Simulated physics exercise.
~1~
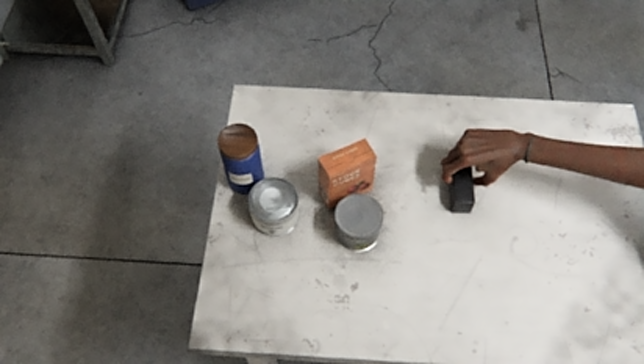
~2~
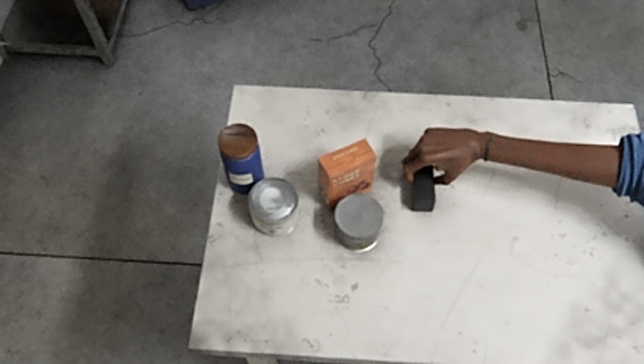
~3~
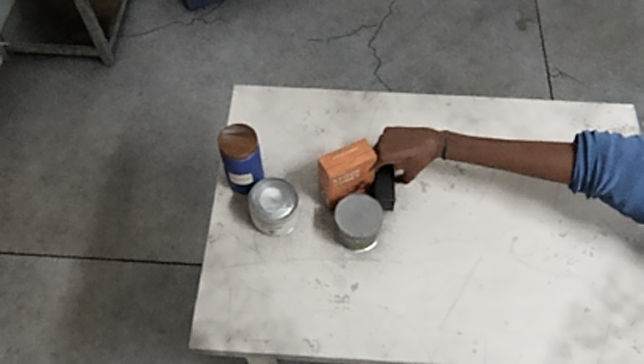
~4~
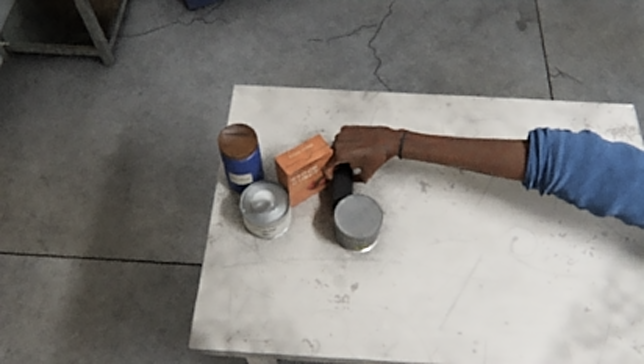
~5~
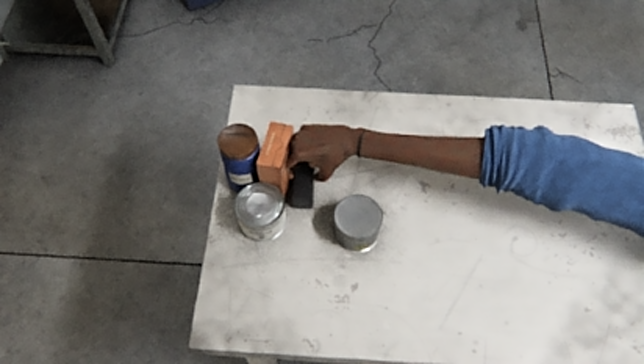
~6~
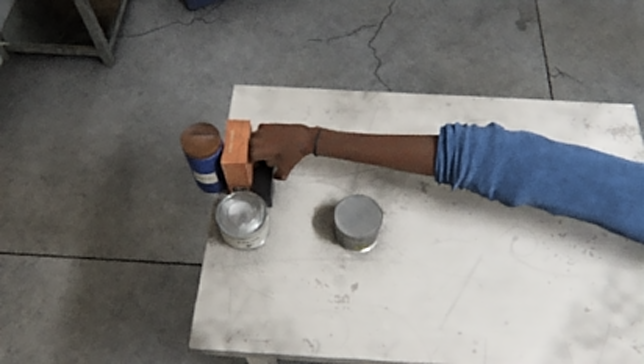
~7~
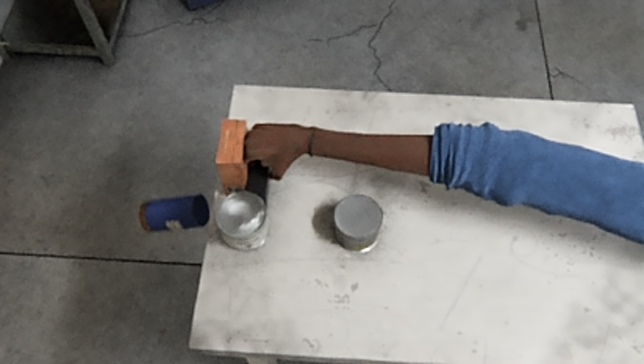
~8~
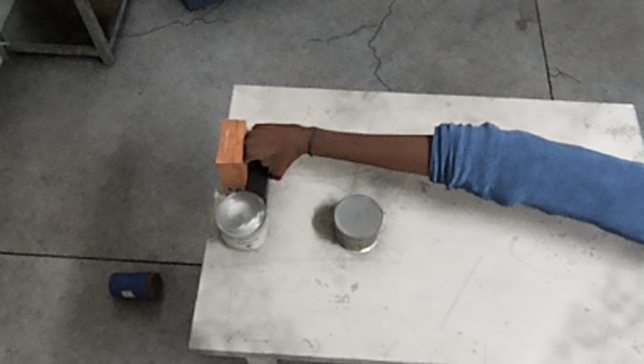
On a pale tabletop, a hand sliding a dark block left, pushing an orange packet and white tub, knocking a blue jar to the floor.
